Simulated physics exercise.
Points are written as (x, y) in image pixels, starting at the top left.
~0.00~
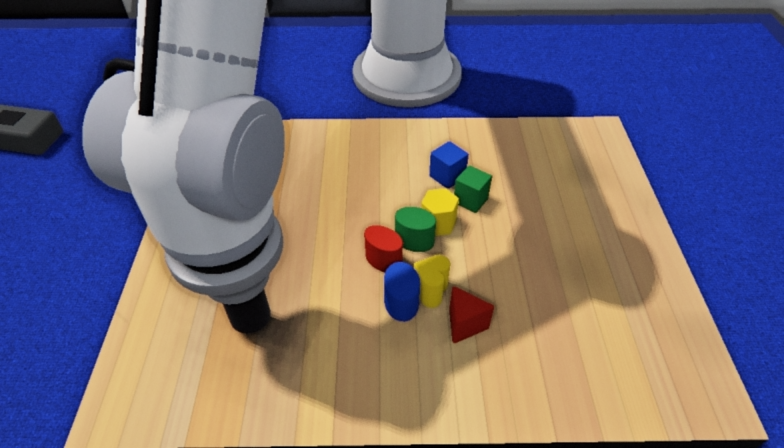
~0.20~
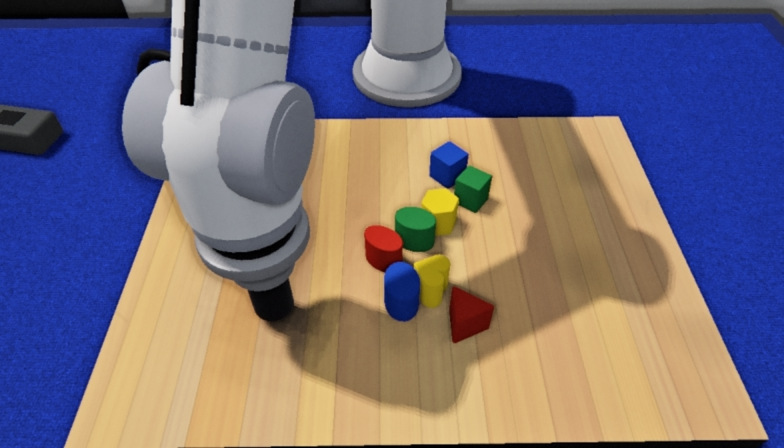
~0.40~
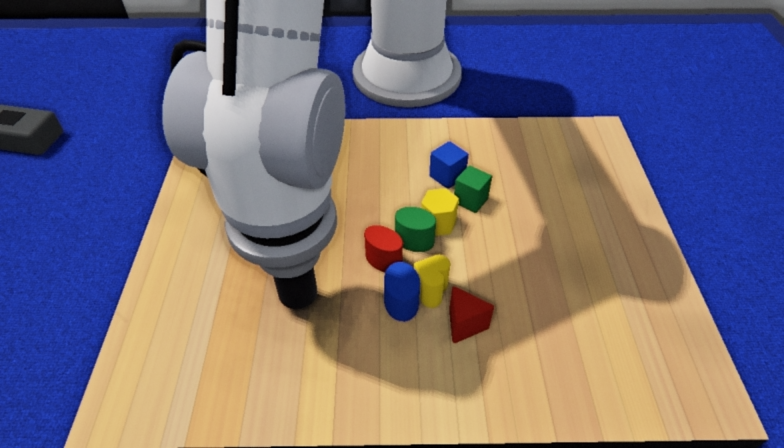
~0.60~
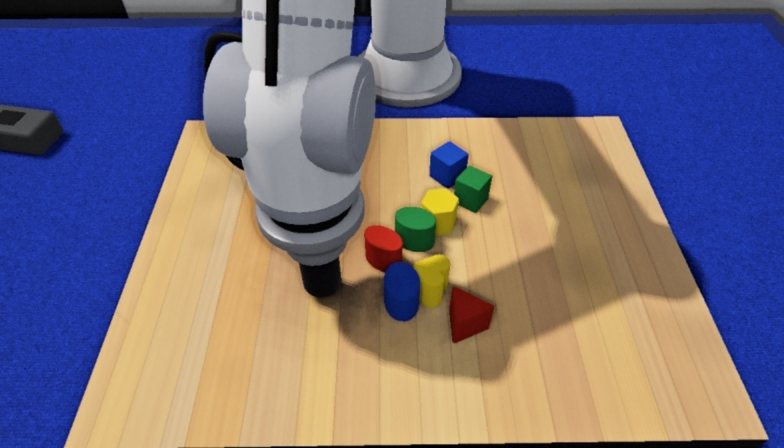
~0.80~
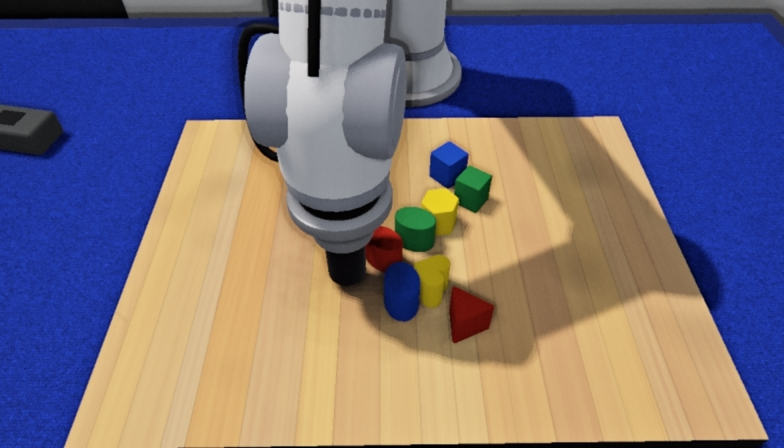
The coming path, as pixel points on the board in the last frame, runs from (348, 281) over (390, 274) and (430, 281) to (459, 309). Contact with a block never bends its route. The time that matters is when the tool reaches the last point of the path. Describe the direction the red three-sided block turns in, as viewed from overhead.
Viewed from above, clockwise.
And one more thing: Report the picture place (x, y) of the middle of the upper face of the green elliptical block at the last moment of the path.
The top centre is at (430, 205).
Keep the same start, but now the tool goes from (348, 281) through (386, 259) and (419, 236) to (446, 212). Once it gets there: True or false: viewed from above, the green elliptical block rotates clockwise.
That statement is accurate.
The first path, step by step. One third of the way, tool at (391, 264); red elliptical block at (405, 227), turned 40° anticlockwise; blue elliptical block at (408, 281), turned 20° clockwise; green elliptical block at (426, 210), turned 15° clockwise; yellow heart block at (440, 269); yellow six-sided block at (449, 194), turned 15° anticlockwise.
Two thirds of the way, tool at (433, 272); red elliptical block at (413, 225), turned 45° anticlockwise; blue elliptical block at (421, 289), turned 80° clockwise; green elliptical block at (430, 206); yellow heart block at (468, 274), turned 15° anticlockwise; yellow six-sided block at (452, 190); red three-sided block at (478, 312), turned 35° clockwise.
At the end, tool at (460, 300); red elliptical block at (413, 225), turned 45° anticlockwise; blue elliptical block at (429, 303), turned 145° clockwise; green elliptical block at (430, 206); yellow heart block at (499, 287), turned 75° anticlockwise; yellow six-sided block at (452, 190); red three-sided block at (485, 316), turned 75° clockwise.
